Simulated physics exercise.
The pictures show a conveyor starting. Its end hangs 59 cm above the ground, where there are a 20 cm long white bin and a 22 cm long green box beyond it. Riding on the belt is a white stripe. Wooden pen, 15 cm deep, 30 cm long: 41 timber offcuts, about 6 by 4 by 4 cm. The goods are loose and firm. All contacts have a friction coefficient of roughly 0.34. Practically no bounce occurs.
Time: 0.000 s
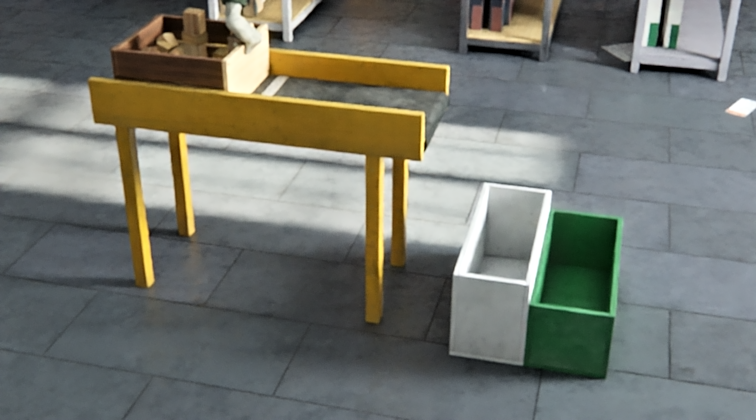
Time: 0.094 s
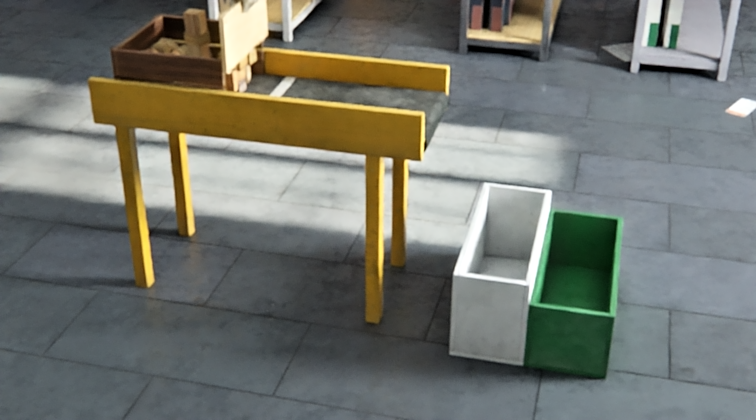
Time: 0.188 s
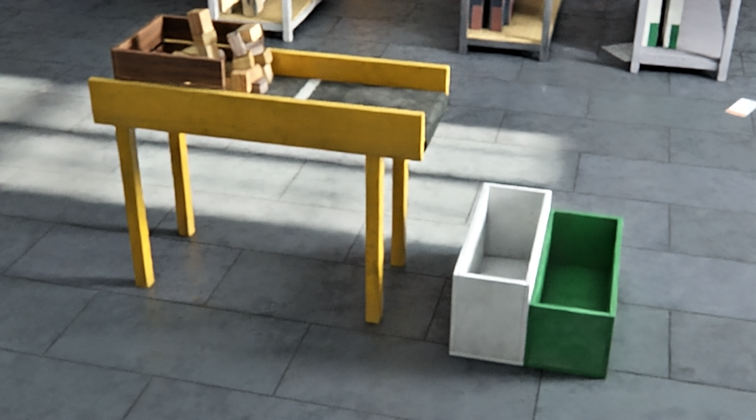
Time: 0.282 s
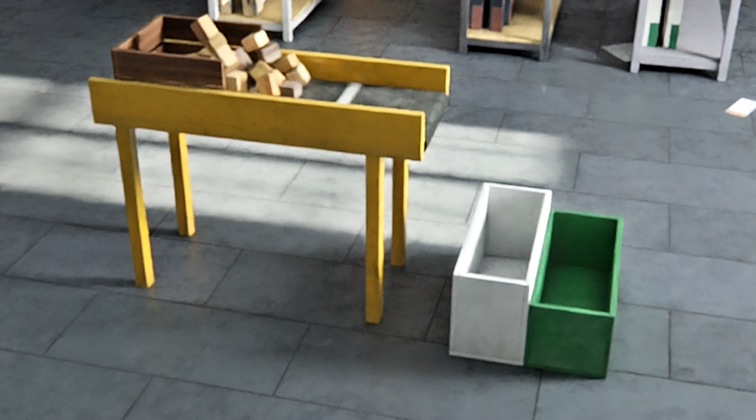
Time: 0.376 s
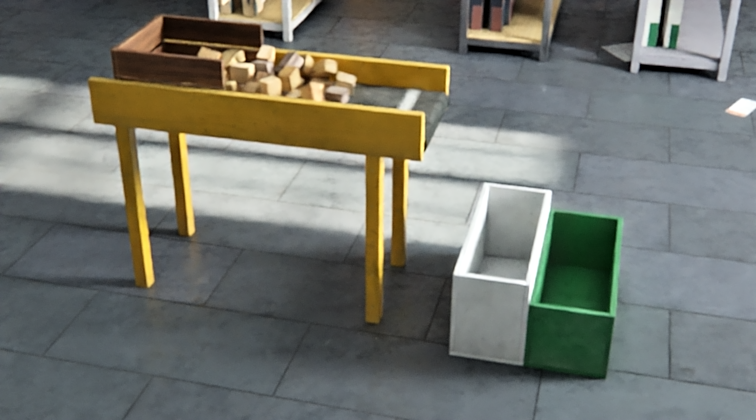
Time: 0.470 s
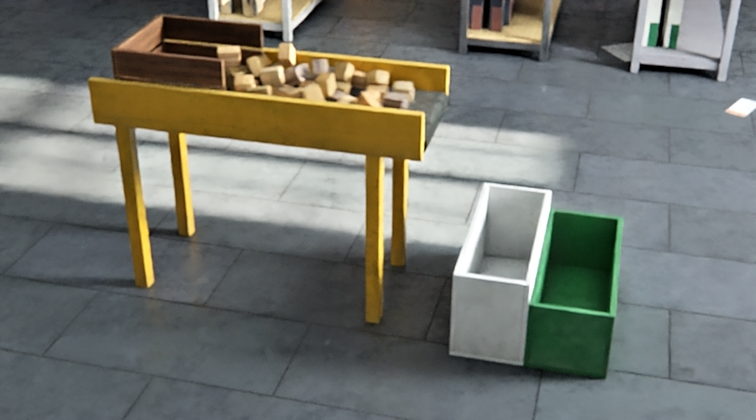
A yellow-framed conveyor started carrying its white stripe to the right, and wooden blocks tumbled out of a brown pen and spread along the belt, while the white and green bins stayed empty.
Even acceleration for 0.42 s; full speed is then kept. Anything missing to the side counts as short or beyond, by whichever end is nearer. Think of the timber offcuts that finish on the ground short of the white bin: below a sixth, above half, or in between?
Once everything settles, the ground before the white bin holds a portion below one sixth of the load.
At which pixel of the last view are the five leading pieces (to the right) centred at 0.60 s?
Their centre is around (485, 119).
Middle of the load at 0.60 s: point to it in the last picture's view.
(370, 98).
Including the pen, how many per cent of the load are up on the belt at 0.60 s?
Close to 80 per cent, I'd say.
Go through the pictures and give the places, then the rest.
In the first picture (places track the rim corner closest to us here), wooden pen (223, 60); white bin (525, 283); belt travel 0 cm; all still inside.
The second picture shows wooden pen (223, 60); belt travel 2 cm.
The third picture shows wooden pen (223, 60); belt travel 10 cm; 3 out, the lowest offcut at (255, 86).
The fourth picture shows wooden pen (223, 60); belt travel 22 cm; 13 out, the lowest offcut at (278, 81).
The fifth picture shows wooden pen (223, 60); belt travel 39 cm; 23 out.
The sixth picture shows wooden pen (223, 60); white bin (525, 283); belt travel 60 cm; 34 out.
After 0.60 s, 33 on the belt and 8 in the air.
After 0.76 s, 13 on the belt and 28 in the air.
After 0.99 s, 1 in the green box, 14 on the ground beyond the green box and 26 in the air.
Outcome (at 1.28 s), 1 in the green box and 40 on the ground beyond the green box. Asked share, 0 of 41, 0 per cent.
